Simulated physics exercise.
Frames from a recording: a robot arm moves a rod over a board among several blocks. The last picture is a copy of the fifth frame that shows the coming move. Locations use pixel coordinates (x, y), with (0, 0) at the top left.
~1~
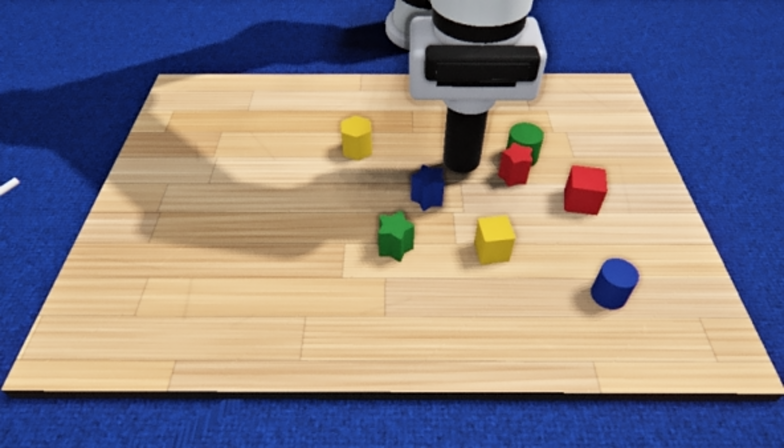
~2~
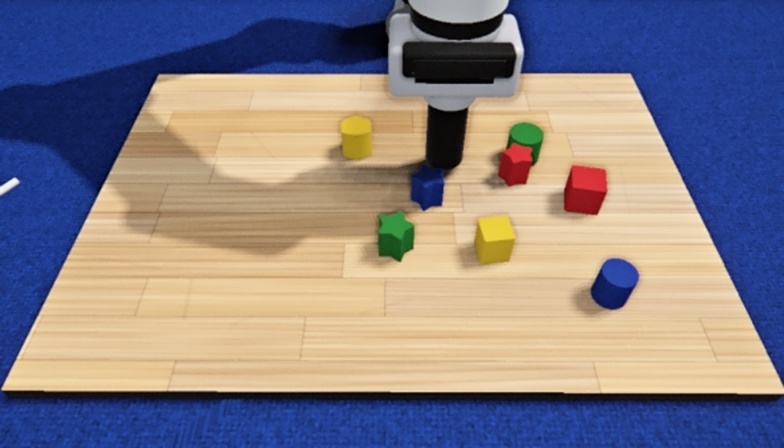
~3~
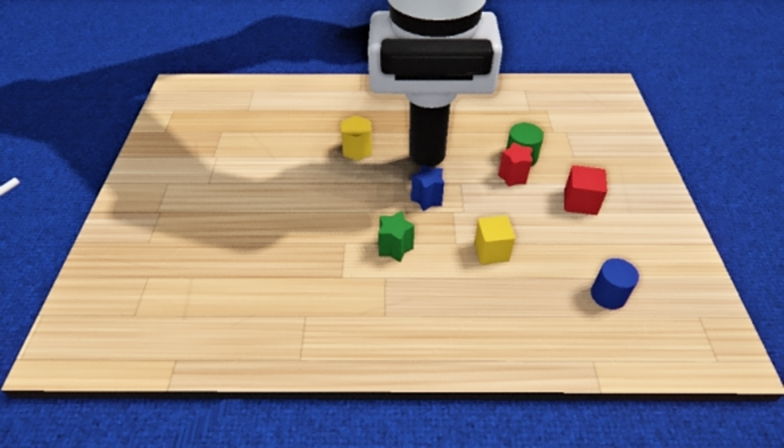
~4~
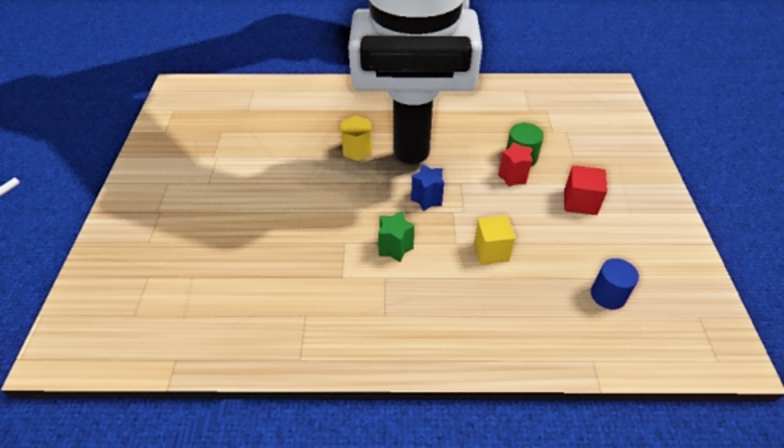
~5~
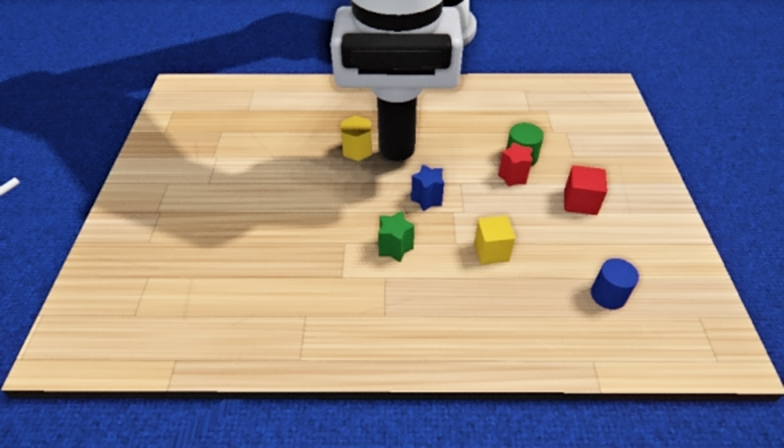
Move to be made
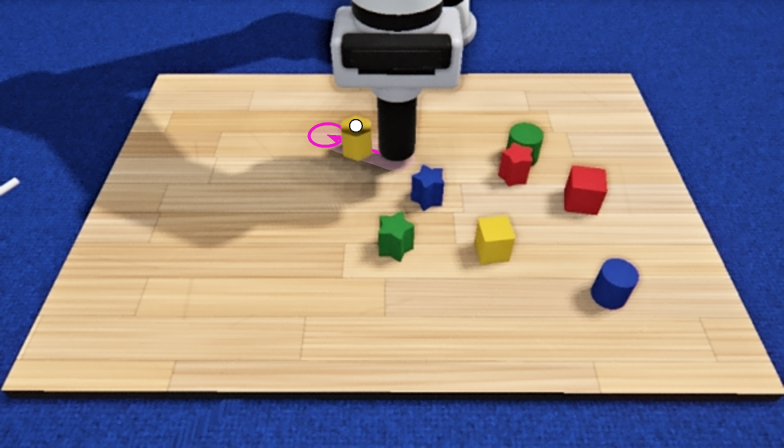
The video shows a robot arm moving a black rod steadily leftward over a wooden board, passing behind a blue star block and nearing a yellow hexagon block, while the red, green, yellow and blue blocks all stay still.
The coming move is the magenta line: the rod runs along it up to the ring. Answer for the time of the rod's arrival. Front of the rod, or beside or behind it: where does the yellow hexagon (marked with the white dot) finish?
It holds its place in front.
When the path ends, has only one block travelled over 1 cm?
Yes, I think so.
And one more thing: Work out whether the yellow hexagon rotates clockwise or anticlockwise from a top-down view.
Short answer: Counterclockwise.
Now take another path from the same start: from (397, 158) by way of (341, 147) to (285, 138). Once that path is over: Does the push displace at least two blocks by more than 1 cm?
That would be a no.
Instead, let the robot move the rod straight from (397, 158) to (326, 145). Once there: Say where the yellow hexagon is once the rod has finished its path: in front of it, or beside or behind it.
The yellow hexagon won't leave the front of the rod.
The line goes in a line from (397, 158) to (327, 135); the dot is on the yellow hexagon.
What follows on the original path. Halfway along, rod at (360, 139); yellow hexagon at (325, 118).
At the end, rod at (326, 127); yellow hexagon at (289, 112), turned 35° anticlockwise; blue star block unmoved.
